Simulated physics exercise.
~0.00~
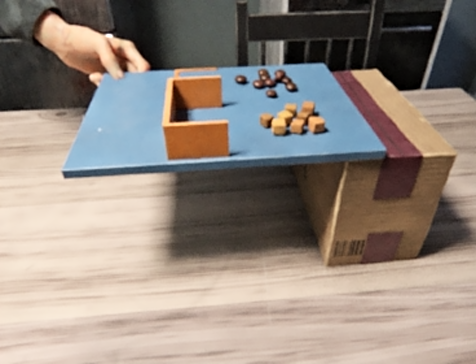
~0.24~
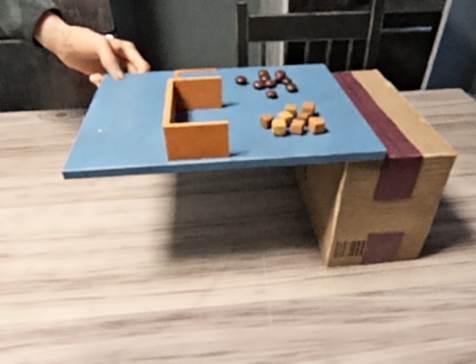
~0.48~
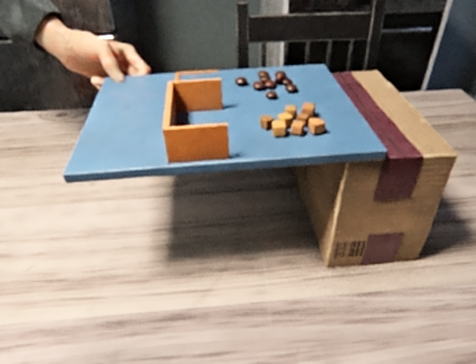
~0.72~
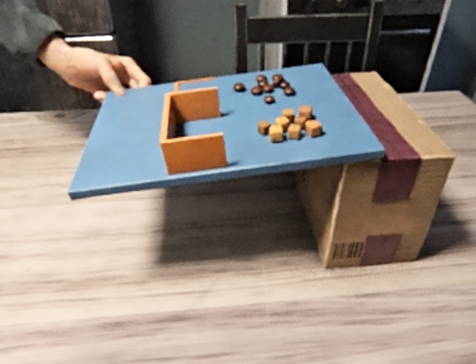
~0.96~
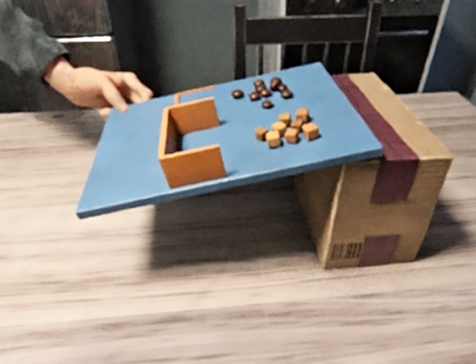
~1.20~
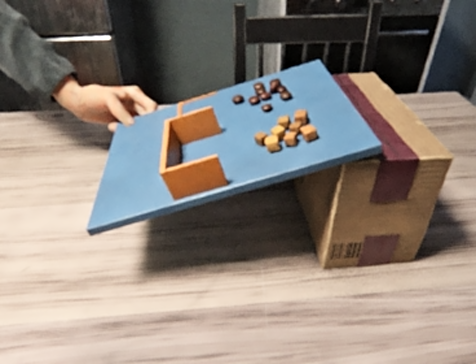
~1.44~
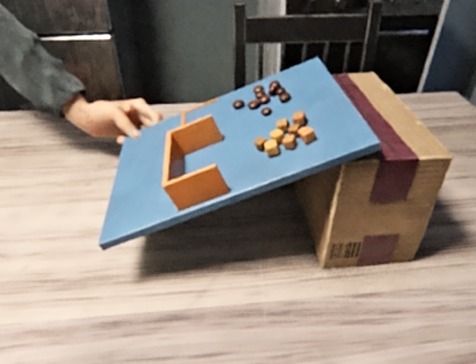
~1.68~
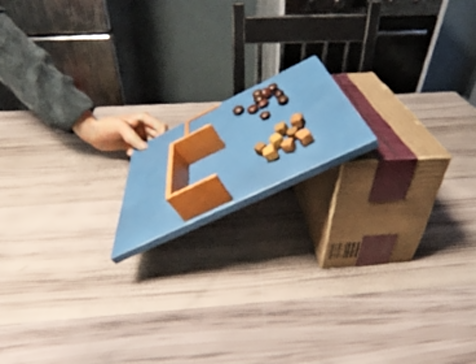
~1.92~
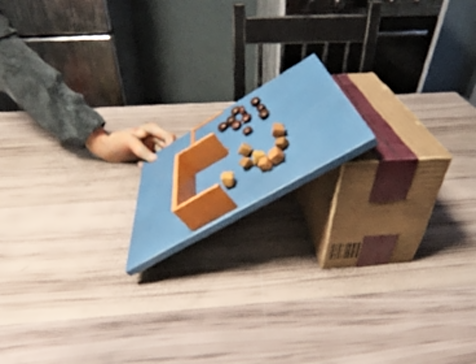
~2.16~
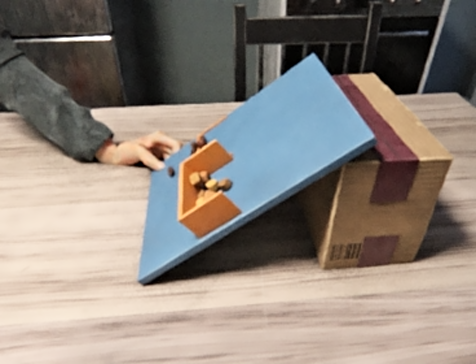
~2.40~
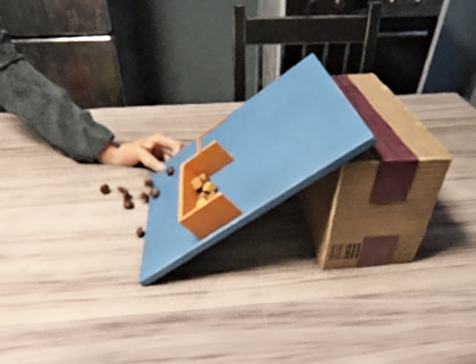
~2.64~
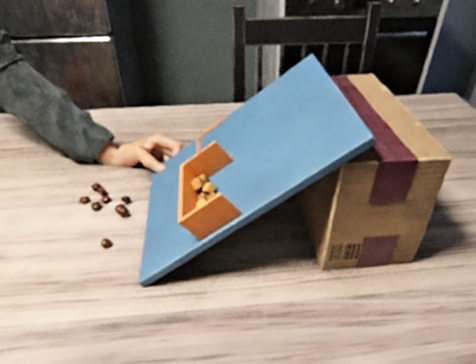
A hand lowers a blue board until orange strips catch the cubes while brown pieces slide onto the table.
